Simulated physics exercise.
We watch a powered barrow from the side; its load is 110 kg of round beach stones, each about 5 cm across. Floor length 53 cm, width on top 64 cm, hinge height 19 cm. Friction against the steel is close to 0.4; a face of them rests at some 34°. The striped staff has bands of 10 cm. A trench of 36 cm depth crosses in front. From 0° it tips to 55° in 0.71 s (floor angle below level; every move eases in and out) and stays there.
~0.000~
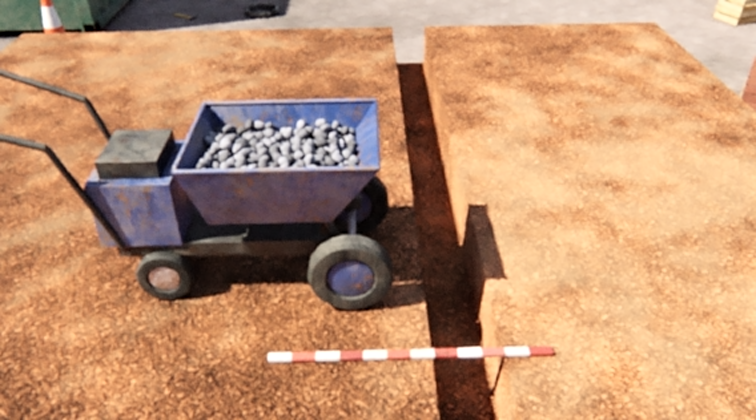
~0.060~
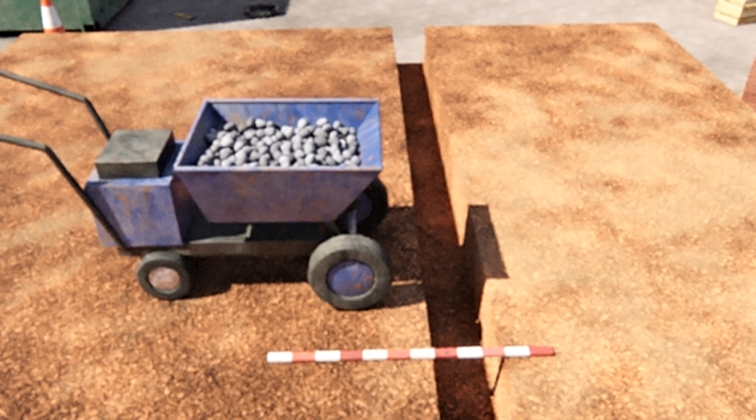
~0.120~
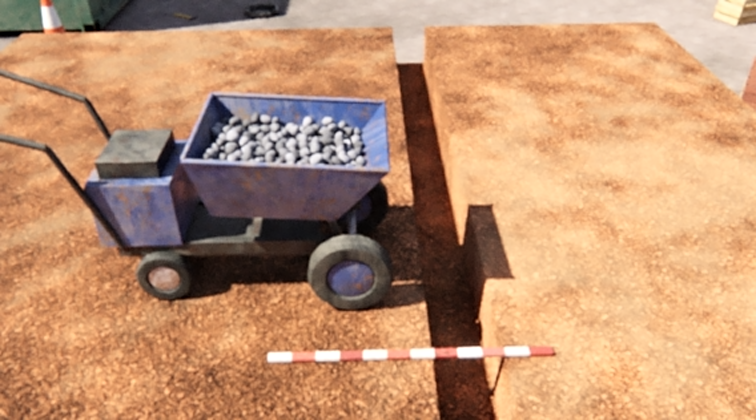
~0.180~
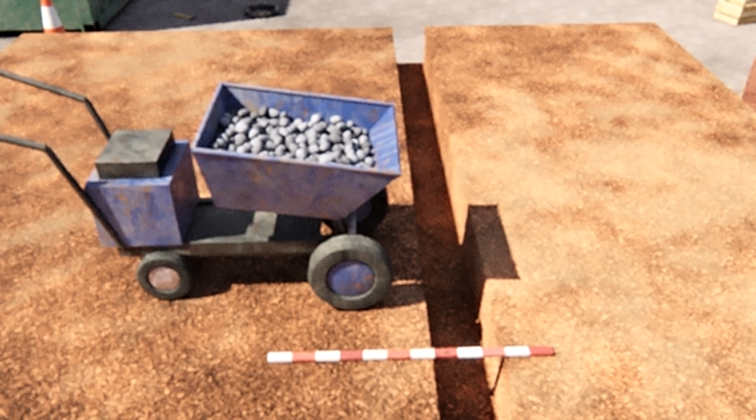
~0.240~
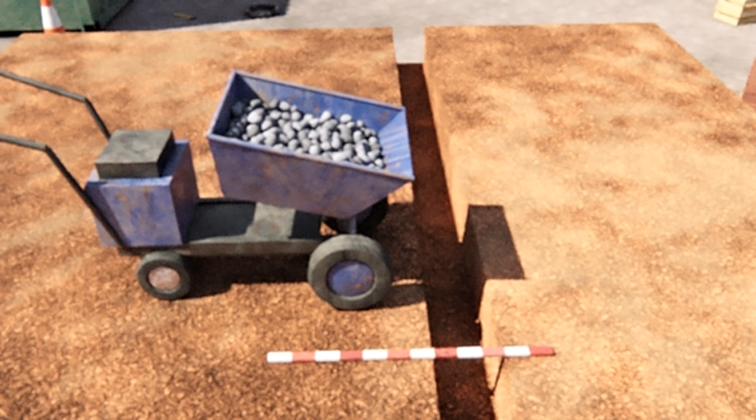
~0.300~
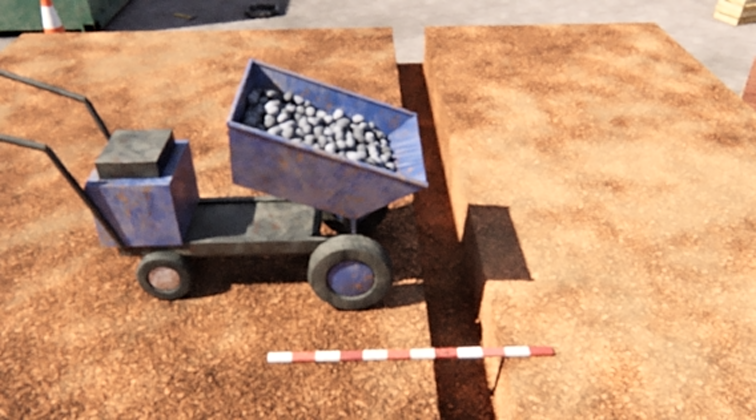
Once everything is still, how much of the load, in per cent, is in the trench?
Some 13 per cent of it.
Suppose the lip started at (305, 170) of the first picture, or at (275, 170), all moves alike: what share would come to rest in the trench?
Near 50 per cent from the first place, 45 from the second.
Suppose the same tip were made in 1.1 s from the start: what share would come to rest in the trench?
In that case some 15 per cent.
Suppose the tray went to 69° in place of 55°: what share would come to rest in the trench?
In that case some 20 per cent.
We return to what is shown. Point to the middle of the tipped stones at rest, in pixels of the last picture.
Their middle is at about (527, 259).
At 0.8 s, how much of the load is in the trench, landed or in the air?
Some 5 per cent.
After 0.5 s the floor is at 46°; 100 % in the tray; the foremost stones are at (431, 192).
After 0.8 s the floor is at 55°; 94 % in the tray, 3 % in the trench, 3 % past the trench; the foremost stones are at (504, 206).
After 1.2 s the floor is at 55°; 58 % in the tray, 5 % in the trench, 38 % past the trench; the foremost stones are at (602, 262).
After 3.1 s the floor is at 55°; 40 % in the tray, 13 % in the trench, 47 % past the trench; the foremost stones are at (724, 234).
